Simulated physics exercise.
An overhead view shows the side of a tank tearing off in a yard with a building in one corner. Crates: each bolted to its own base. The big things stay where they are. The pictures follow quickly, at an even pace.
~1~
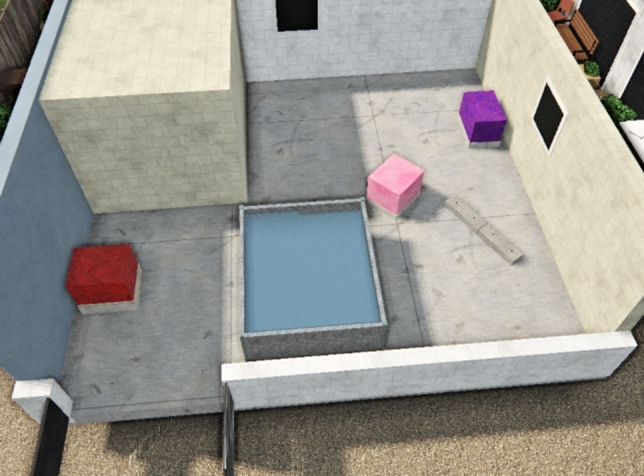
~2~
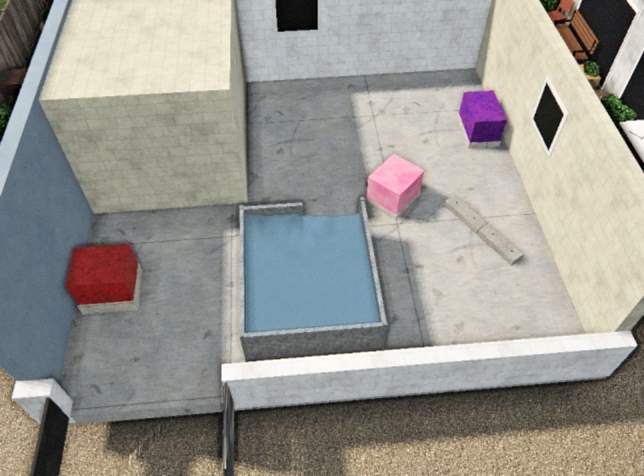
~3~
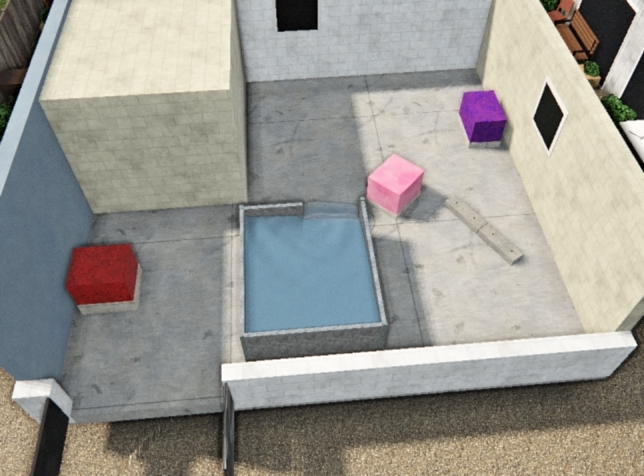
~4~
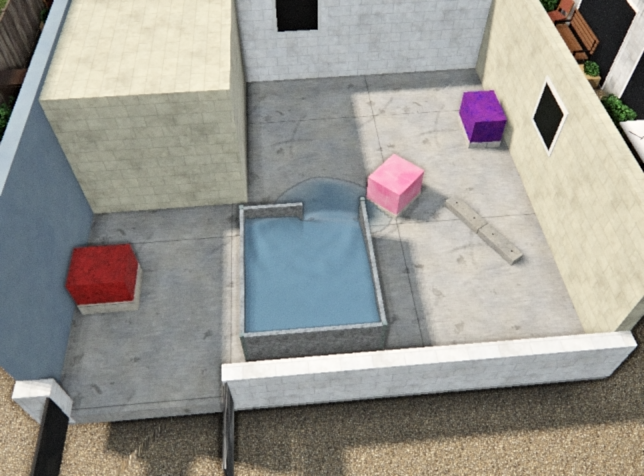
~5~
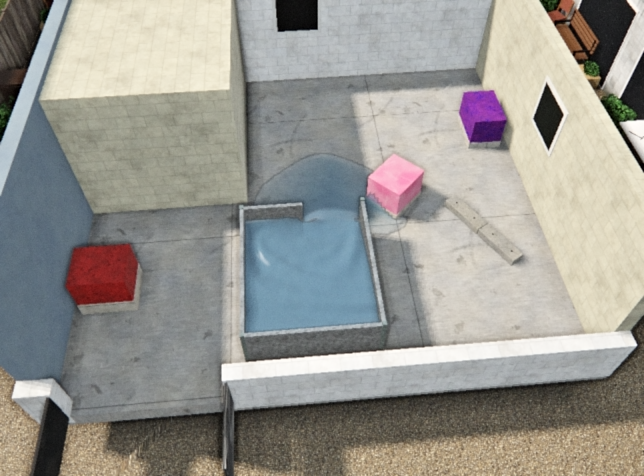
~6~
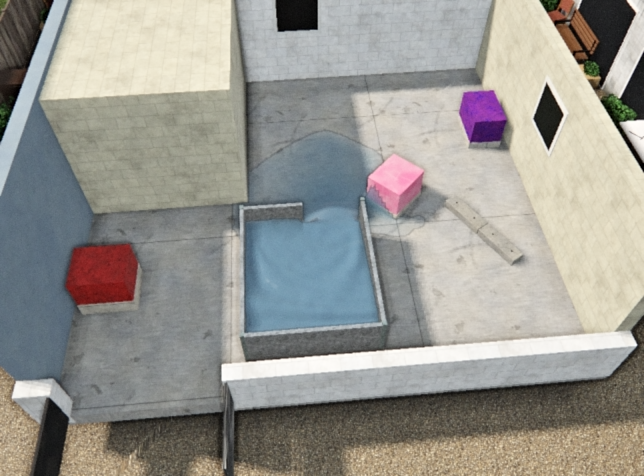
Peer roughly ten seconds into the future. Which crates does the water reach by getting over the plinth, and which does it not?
The red crate is not reached, the purple crate is reached, the pink crate is reached.
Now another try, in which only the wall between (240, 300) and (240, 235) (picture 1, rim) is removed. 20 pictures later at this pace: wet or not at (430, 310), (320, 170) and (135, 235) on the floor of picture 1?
Taken in turn, that's not reached, not reached, and finally reached.
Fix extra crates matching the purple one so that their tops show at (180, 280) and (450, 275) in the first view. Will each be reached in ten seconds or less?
Crate by crate: Is not reached; is not reached.
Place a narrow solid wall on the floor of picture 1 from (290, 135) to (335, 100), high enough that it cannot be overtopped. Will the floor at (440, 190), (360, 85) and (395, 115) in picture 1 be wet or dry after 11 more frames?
As listed: Free of water, under water, flooded.
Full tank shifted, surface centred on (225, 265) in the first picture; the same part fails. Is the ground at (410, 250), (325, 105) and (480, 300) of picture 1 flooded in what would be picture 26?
First unwetted; next drenched; last unwetted.
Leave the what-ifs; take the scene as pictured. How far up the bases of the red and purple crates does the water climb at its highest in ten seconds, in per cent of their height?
Peak levels: Approx. 20 % then 210 %.
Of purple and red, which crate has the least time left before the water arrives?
First to get wet: The crate marked purple.
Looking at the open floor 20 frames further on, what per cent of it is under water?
That should be about 50 %.
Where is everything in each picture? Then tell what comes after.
The first frame shows the tank at (308, 265) is whole and still.
In the second frame, the front is at a hidden place, out from the gap on the tank's far side.
In the third frame, the front is at a hidden place, out from the gap on the tank's far side.
In the fourth frame, water pours out on the tank's far side and has run to (315, 180).
In the fifth frame, water pours out on the tank's far side and has run to (327, 156).
In the sixth frame, water pours out on the tank's far side and has run to (327, 133).
A moment on, water covers 35 % of the floor; the red crate not reached, the purple crate not reached, the pink crate water round its plinth.
Next, water covers 45 % of the floor; the red crate not reached, the purple crate water round its plinth, the pink crate water round its plinth.
Then, water covers 50 % of the floor; the red crate not reached, the purple crate water round its plinth, the pink crate water round its plinth.
Later, water covers 70 % of the floor; the red crate water round its plinth, the purple crate water round its plinth, the pink crate water round its plinth.
In the end, water covers 85 % of the floor; the red crate stayed above the water, the purple crate was topped, the pink crate was topped.
